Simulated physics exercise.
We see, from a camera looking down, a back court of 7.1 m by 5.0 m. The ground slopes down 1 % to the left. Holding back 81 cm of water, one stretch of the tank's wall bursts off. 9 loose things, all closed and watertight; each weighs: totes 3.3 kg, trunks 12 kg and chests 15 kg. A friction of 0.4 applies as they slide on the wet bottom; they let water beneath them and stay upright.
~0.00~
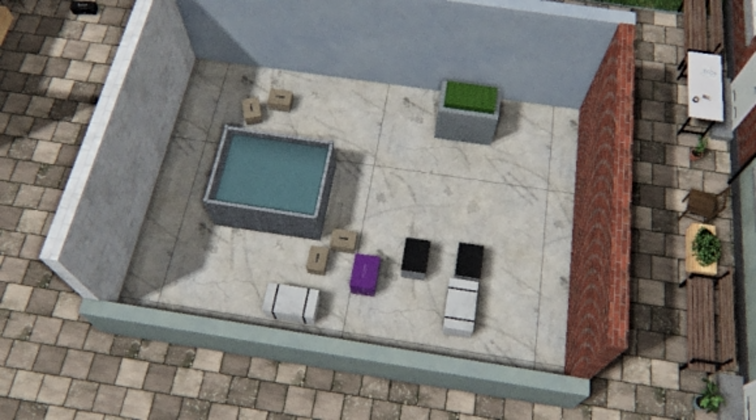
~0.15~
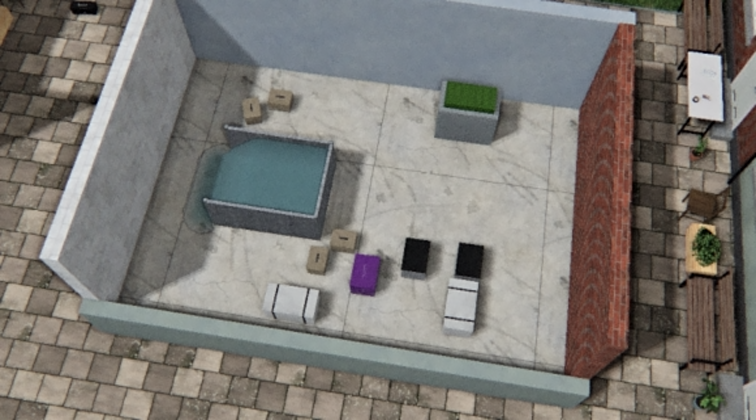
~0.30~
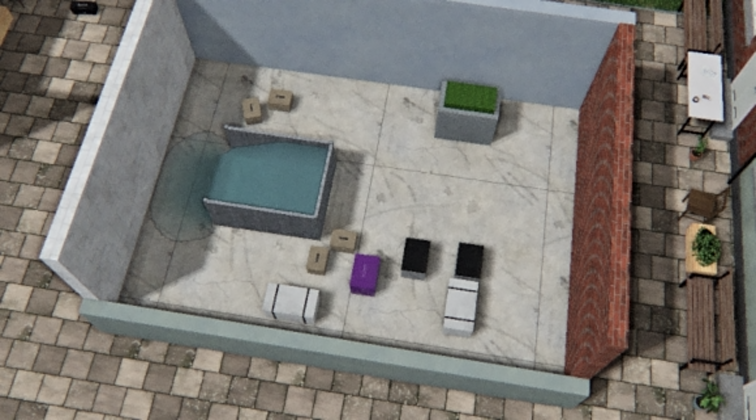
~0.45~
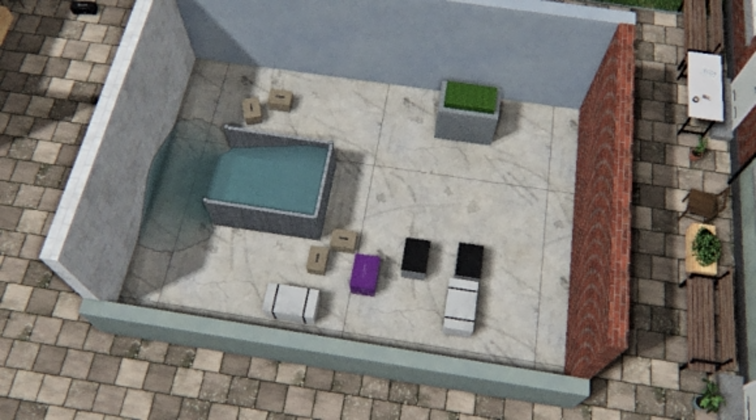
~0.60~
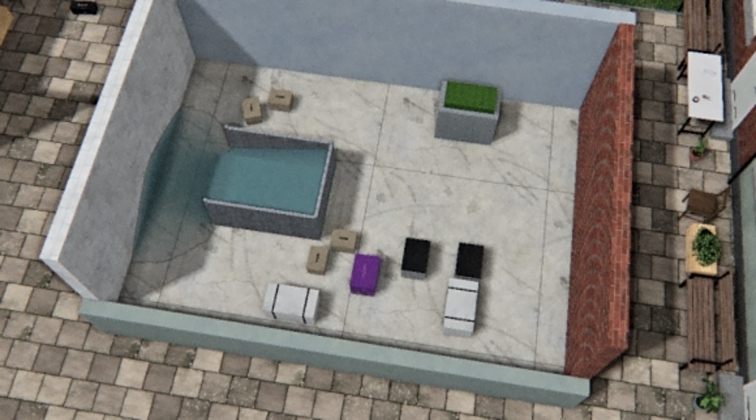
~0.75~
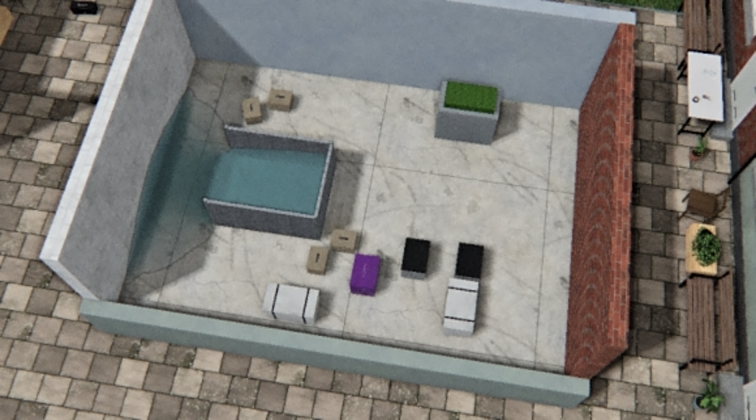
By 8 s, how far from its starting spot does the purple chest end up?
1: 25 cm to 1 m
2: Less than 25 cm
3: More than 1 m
Option 1: 25 cm to 1 m.
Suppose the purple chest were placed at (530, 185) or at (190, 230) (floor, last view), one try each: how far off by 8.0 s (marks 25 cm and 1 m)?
First it remains in place, then it is swept away.
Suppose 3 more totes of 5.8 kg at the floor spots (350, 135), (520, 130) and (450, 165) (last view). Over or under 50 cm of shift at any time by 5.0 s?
First outside the limit, then inside the limit, then outside the limit.
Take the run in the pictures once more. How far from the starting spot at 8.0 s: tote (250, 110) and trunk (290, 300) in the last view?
In that order: 300 cm, 250 cm.
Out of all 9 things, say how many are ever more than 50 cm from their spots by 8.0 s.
Answer: 7.
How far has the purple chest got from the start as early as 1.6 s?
By that time, close to 0 cm.
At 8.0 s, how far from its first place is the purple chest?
About 50 cm.
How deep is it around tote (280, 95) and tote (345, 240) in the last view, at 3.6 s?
About 3 and 2 cm.
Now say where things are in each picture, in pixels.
The first frame shows the purple chest at (365, 271) rests on the ground; 2.2 m2 under water; 0 of 9 have shifted.
The second frame shows the purple chest at (365, 271), on the bottom; 3.1 m2 under water; 0 of 9 have shifted.
The third frame shows the purple chest at (365, 271), on the bottom; water covers 4.3 m2; 0 of 9 have shifted.
The fourth frame shows the purple chest at (365, 271) rests on the ground; water covers 4.9 m2; 0 of 9 have shifted.
The fifth frame shows the purple chest at (365, 271) rests on the ground; water covers 5.2 m2; 0 of 9 have shifted.
The sixth frame shows the purple chest at (365, 271) rests on the ground; 5.6 m2 under water; 0 of 9 have shifted.
After 1.6 s the purple chest is near (365, 271), 0.0 m from its start, aground; 0 afloat.
After 3.6 s the purple chest is near (397, 268), 0.5 m from its start, aground; 2 afloat.
After 5.6 s the purple chest is near (401, 269), 0.6 m from its start, aground; 6 afloat.
After 8.0 s the purple chest is near (399, 268), 0.5 m from its start, aground; 7 afloat.
